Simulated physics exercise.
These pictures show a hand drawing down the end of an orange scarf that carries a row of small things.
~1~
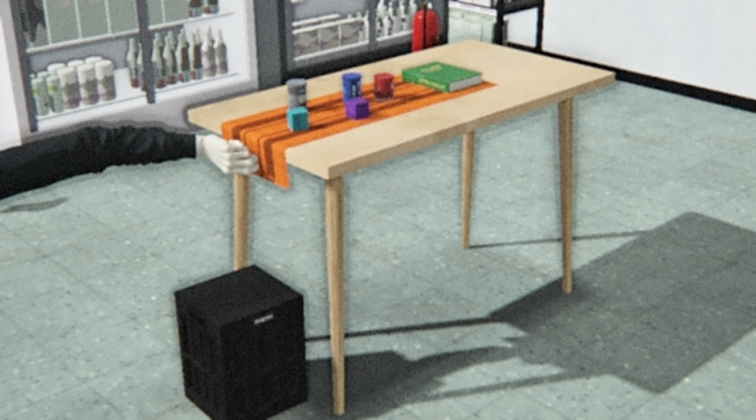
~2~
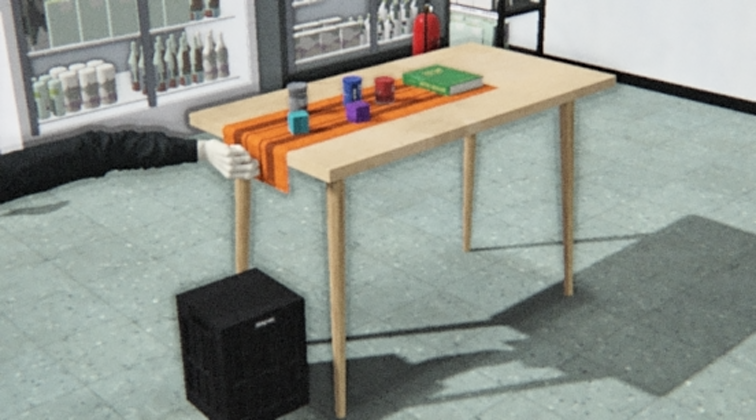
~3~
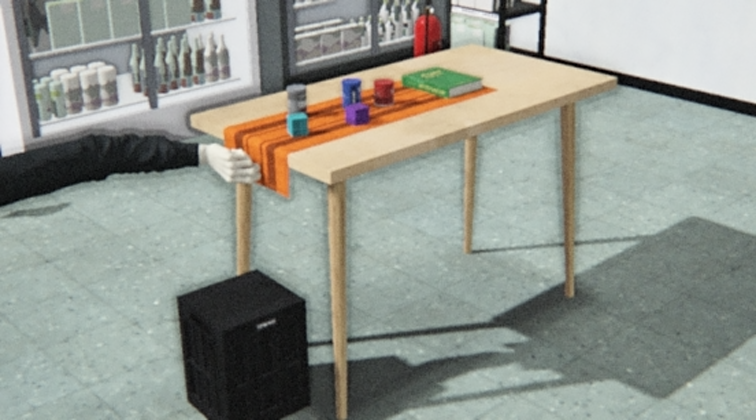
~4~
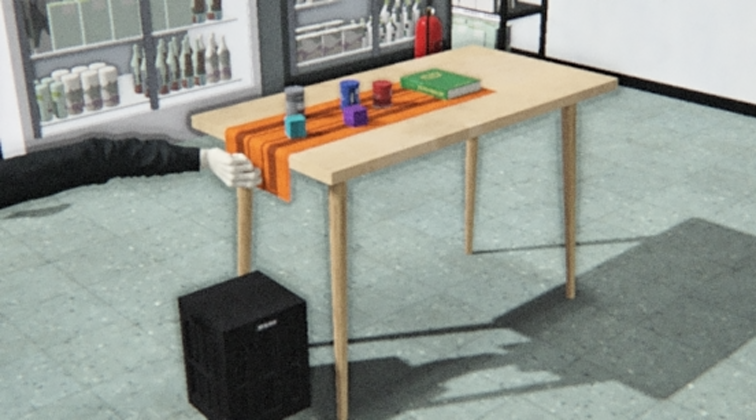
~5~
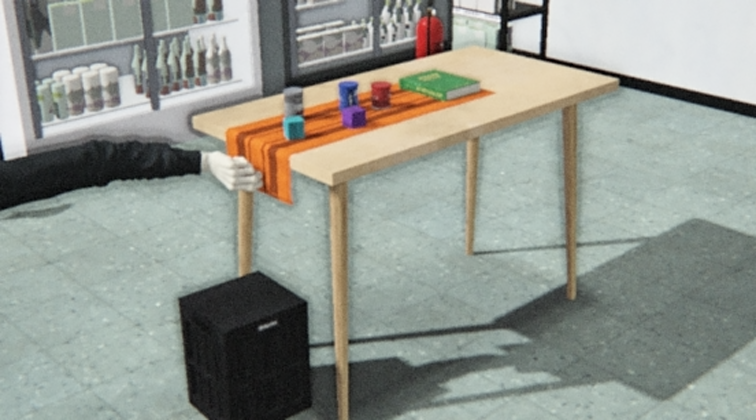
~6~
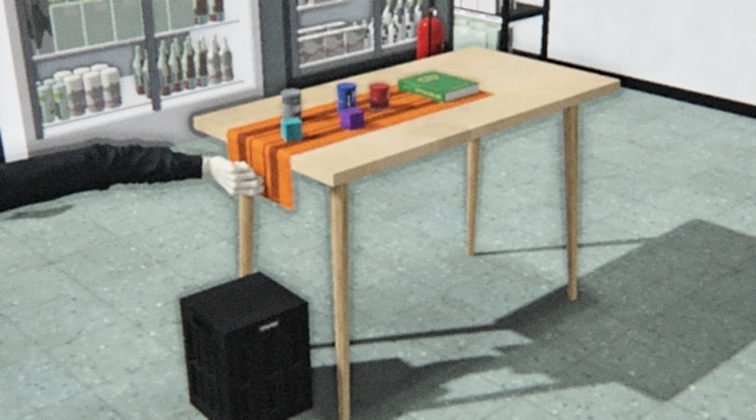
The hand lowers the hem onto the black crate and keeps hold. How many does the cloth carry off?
The count of fallen things is three.
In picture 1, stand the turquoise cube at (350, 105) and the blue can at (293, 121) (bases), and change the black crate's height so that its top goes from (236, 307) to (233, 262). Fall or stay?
The turquoise cube stays on, the blue can falls.
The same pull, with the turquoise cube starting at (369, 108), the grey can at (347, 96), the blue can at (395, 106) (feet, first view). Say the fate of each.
The turquoise cube stays on; the grey can holds on; the blue can survives.
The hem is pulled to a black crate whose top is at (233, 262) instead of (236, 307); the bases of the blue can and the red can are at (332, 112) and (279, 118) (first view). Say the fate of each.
The blue can stays on; the red can falls.
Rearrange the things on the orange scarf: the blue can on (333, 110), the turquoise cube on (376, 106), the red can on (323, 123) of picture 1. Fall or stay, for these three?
The blue can is carried off, the turquoise cube keeps its place on top, the red can drops off.
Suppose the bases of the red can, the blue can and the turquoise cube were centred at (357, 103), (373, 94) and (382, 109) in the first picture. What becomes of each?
The red can holds on, the blue can survives, the turquoise cube survives.
Soon after, hem near (262, 261); turquoise cube gone.
Then, hem on the crate; turquoise cube, grey can and purple cube gone.
At rest, hem on the crate; turquoise cube, grey can and purple cube gone. It carries off three.
